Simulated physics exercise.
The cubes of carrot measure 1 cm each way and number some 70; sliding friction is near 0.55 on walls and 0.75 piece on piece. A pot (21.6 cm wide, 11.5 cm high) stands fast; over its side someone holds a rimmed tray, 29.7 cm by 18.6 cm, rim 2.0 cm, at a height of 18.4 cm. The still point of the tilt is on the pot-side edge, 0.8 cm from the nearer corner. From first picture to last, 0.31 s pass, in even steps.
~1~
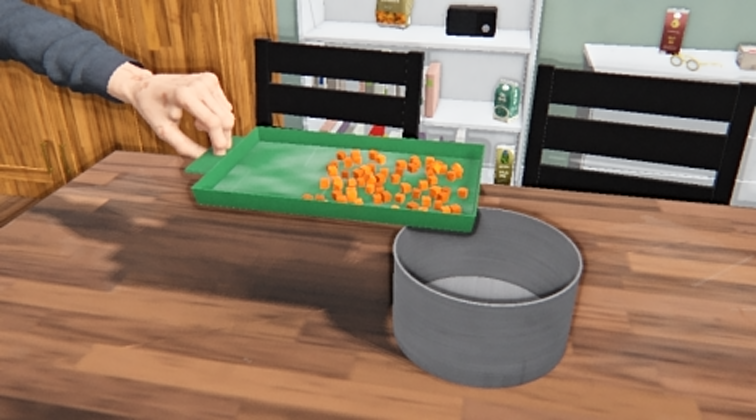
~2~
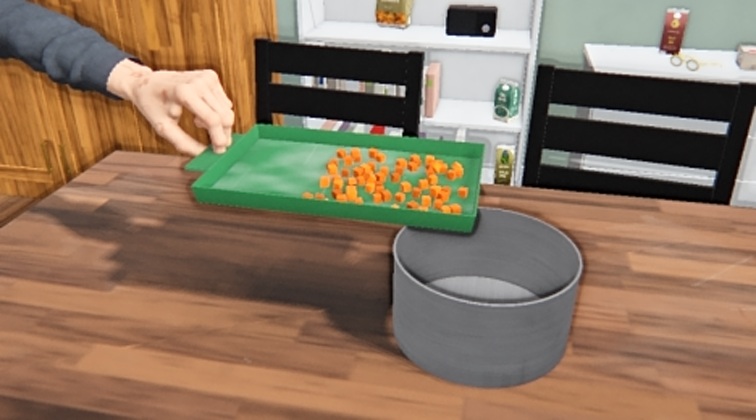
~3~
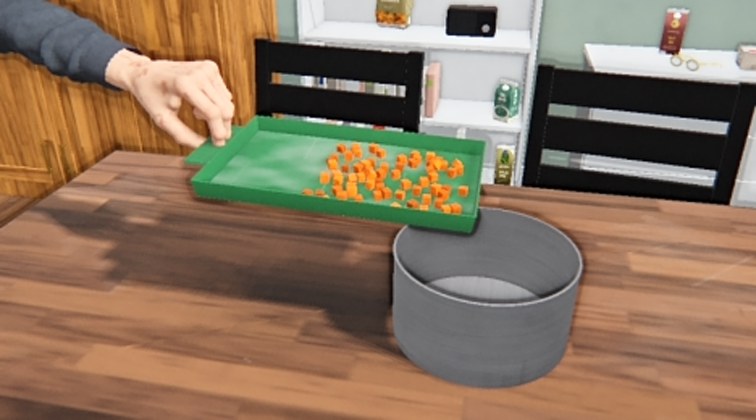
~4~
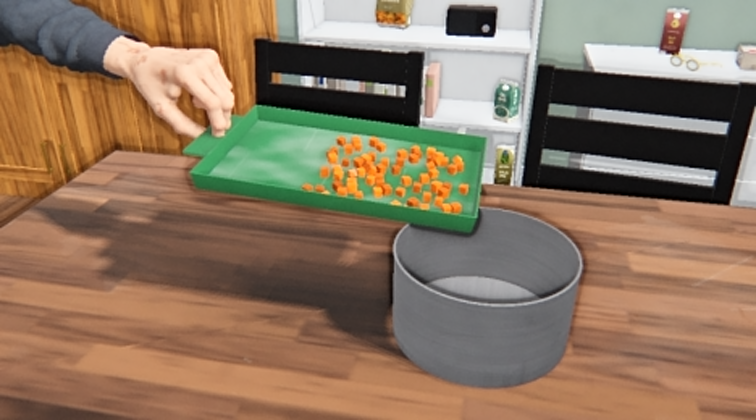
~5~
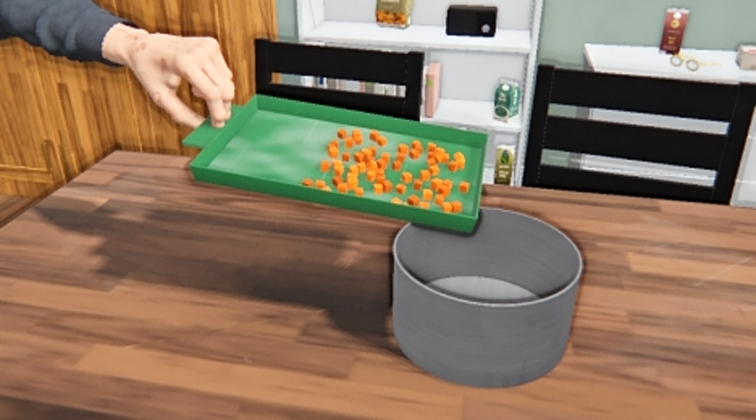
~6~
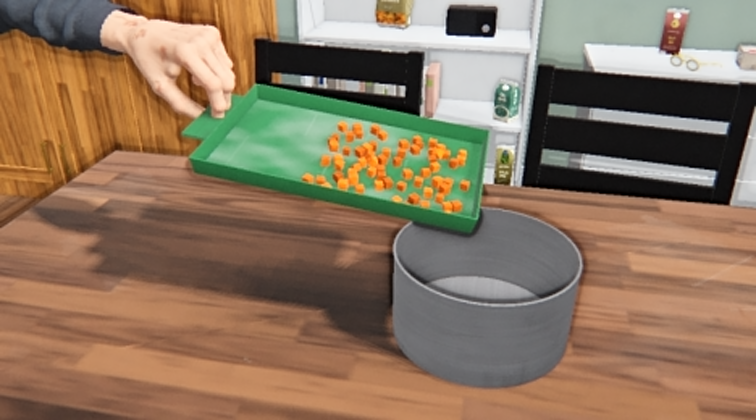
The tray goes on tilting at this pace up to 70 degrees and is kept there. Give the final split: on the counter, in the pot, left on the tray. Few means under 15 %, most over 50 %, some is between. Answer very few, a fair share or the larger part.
Counter: Very few, pot: Very few, tray: The larger part.
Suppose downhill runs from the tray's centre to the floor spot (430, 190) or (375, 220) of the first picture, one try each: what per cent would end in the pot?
About 10 and 0 per cent.
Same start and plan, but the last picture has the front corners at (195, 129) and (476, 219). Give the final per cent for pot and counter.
Pot 10, counter 20.
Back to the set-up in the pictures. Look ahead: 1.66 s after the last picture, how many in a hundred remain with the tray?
About 95 per cent.
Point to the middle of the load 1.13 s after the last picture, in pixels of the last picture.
Near (457, 186).
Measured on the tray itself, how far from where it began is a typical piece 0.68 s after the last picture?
Some 5 cm.
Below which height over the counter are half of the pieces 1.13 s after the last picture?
About 24 cm.
Then, 0.68 s after the last picture, tilt 38 degrees; the tray holds 100 %, the pot 0 %.
Then, 1.13 s after the last picture, tilt 57 degrees; the tray holds 95 %, the pot 0 %.
Then, 1.66 s after the last picture, tilt 70 degrees; the tray holds 95 %, the pot 0 %.
In the end, counter 5 %, pot 0 %, tray 95 %.
